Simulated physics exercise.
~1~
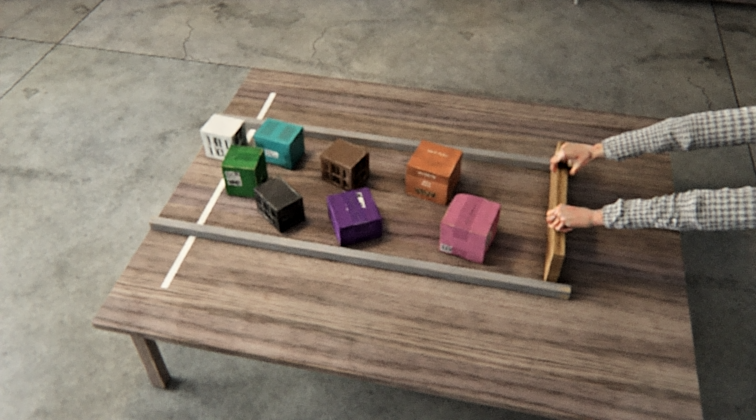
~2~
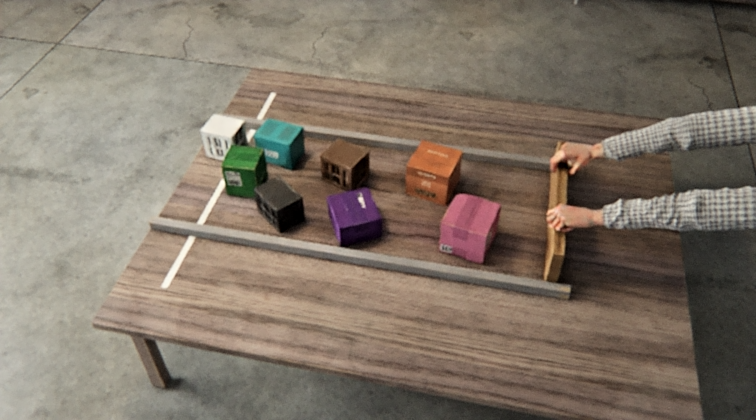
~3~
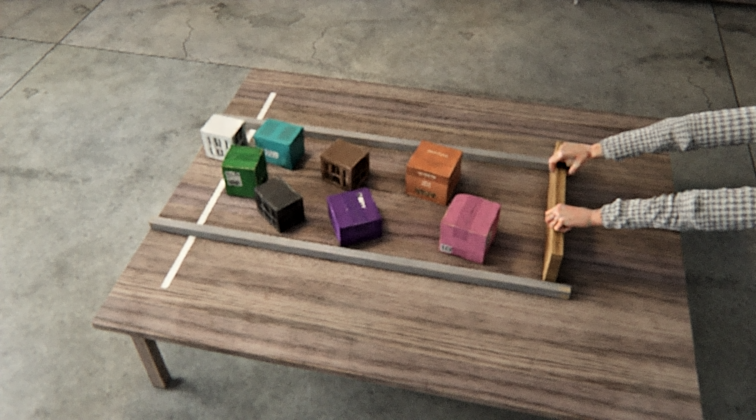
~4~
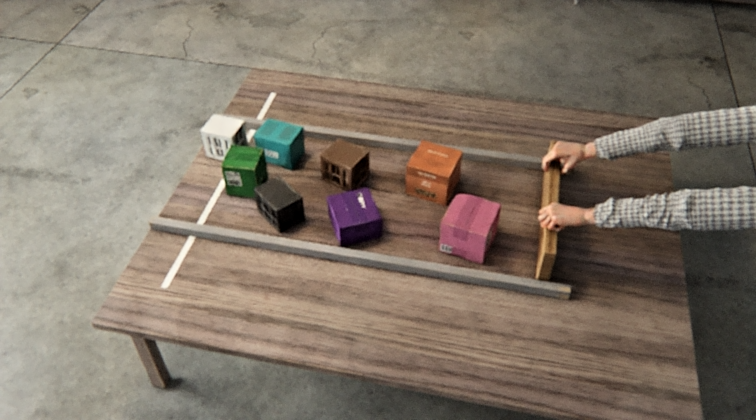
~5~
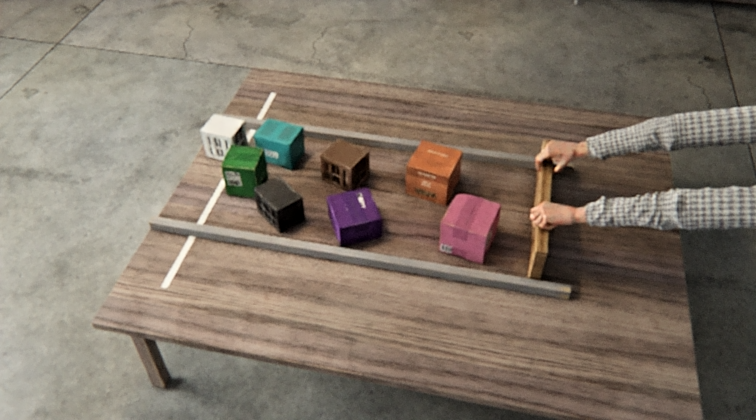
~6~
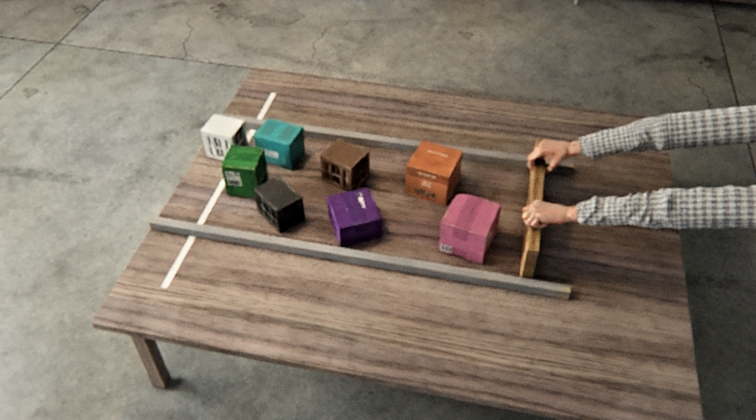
On a wooden table, two hands slide a plank slightly left toward scattered colourful boxes.
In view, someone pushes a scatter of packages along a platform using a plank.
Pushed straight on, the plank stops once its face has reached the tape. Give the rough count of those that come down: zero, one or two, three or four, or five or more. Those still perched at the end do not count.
The drop count passes four.
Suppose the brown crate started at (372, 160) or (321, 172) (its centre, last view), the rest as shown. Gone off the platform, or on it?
Result for the brown crate: It leaves the top at position one; it leaves the top at position two.
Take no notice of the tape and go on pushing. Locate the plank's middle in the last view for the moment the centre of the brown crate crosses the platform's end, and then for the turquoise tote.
The middle sits near (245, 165) for the first and near (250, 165) for the other.
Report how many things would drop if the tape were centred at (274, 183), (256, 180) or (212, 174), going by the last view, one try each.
The counts would be 3, 3 and 6.
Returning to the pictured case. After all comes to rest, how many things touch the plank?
Count: 2.
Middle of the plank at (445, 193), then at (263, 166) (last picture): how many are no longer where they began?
One spot: 2. Other spot: 8.
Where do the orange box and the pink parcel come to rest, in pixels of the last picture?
Orange box: About (214, 143); pink parcel: About (188, 186).
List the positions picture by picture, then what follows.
The first frame shows white crate (225, 139); green parcel (245, 171); turquoise tote (280, 144); plank (557, 210); tape (227, 176).
The second frame shows green parcel (245, 172); orange box (434, 173).
The third frame shows turquoise tote (280, 144); brown crate (345, 166).
The fourth frame shows white crate (225, 139); purple parcel (354, 217).
The fifth frame shows green parcel (245, 172); pink parcel (470, 228).
The sixth frame shows white crate (225, 139); green parcel (245, 172); turquoise tote (280, 144); plank (534, 206); tape (227, 176).
Soon after, none off yet; white crate at rest near (225, 139); green parcel at rest near (245, 172); turquoise tote at rest near (280, 144).
By the end, the number that fall off is five or more; fallen, purple parcel, brown crate, black crate, turquoise tote, green parcel and white crate.
